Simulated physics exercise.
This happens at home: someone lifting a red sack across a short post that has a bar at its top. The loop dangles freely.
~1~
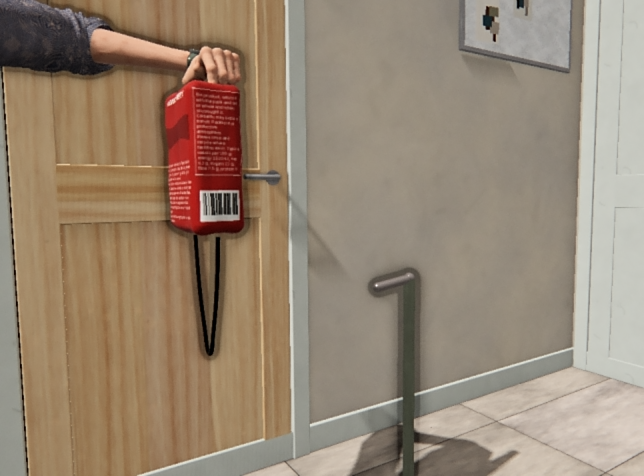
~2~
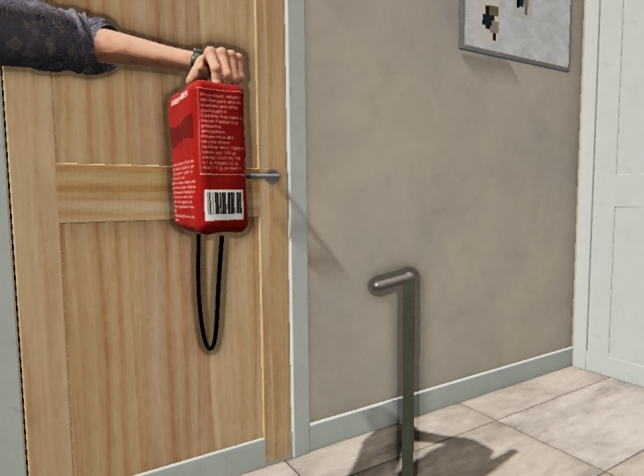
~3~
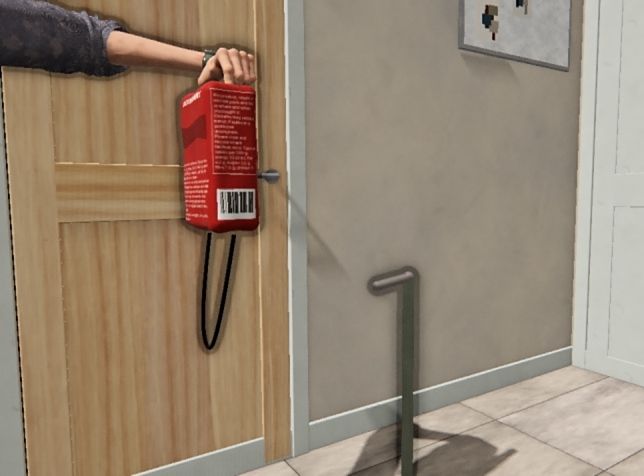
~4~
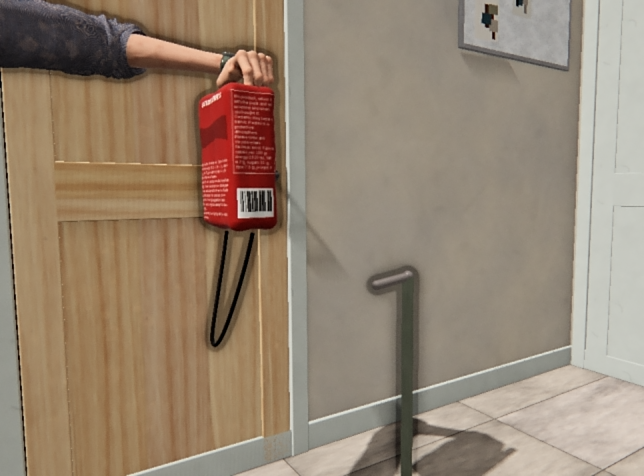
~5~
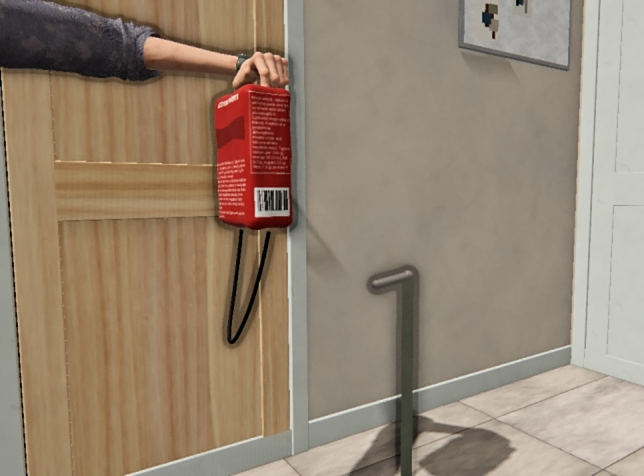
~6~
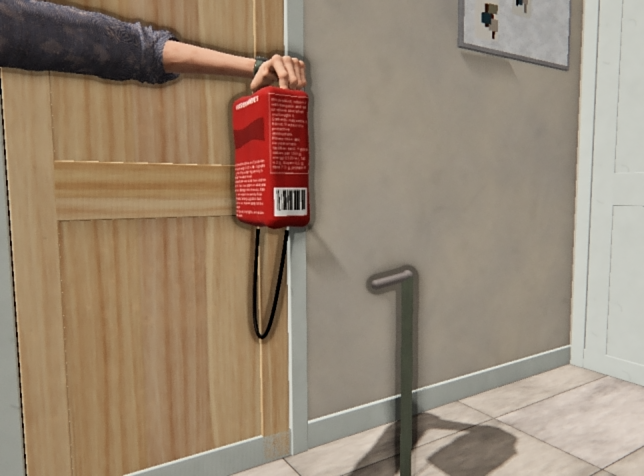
Inside a home, an outstretched arm held a red sack by its top in front of a wooden door and moved it steadily right, past the handle, its dark loop dangling above a short post's height.
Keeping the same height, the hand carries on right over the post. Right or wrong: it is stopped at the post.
Right.
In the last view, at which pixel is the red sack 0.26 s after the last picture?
I'd put it at roughly (307, 162) in the last picture's pixels.
Then, 0.26 s later than the last view, sack nearing the post near (307, 163).
Then, 0.82 s later than the last view, sack nearing the post near (376, 165).
Then, 1.36 s later than the last view, sack past the post near (432, 167).
Finally, sack past the post near (456, 168); loop tight round the post, hand stopped. The red sack gets caught.
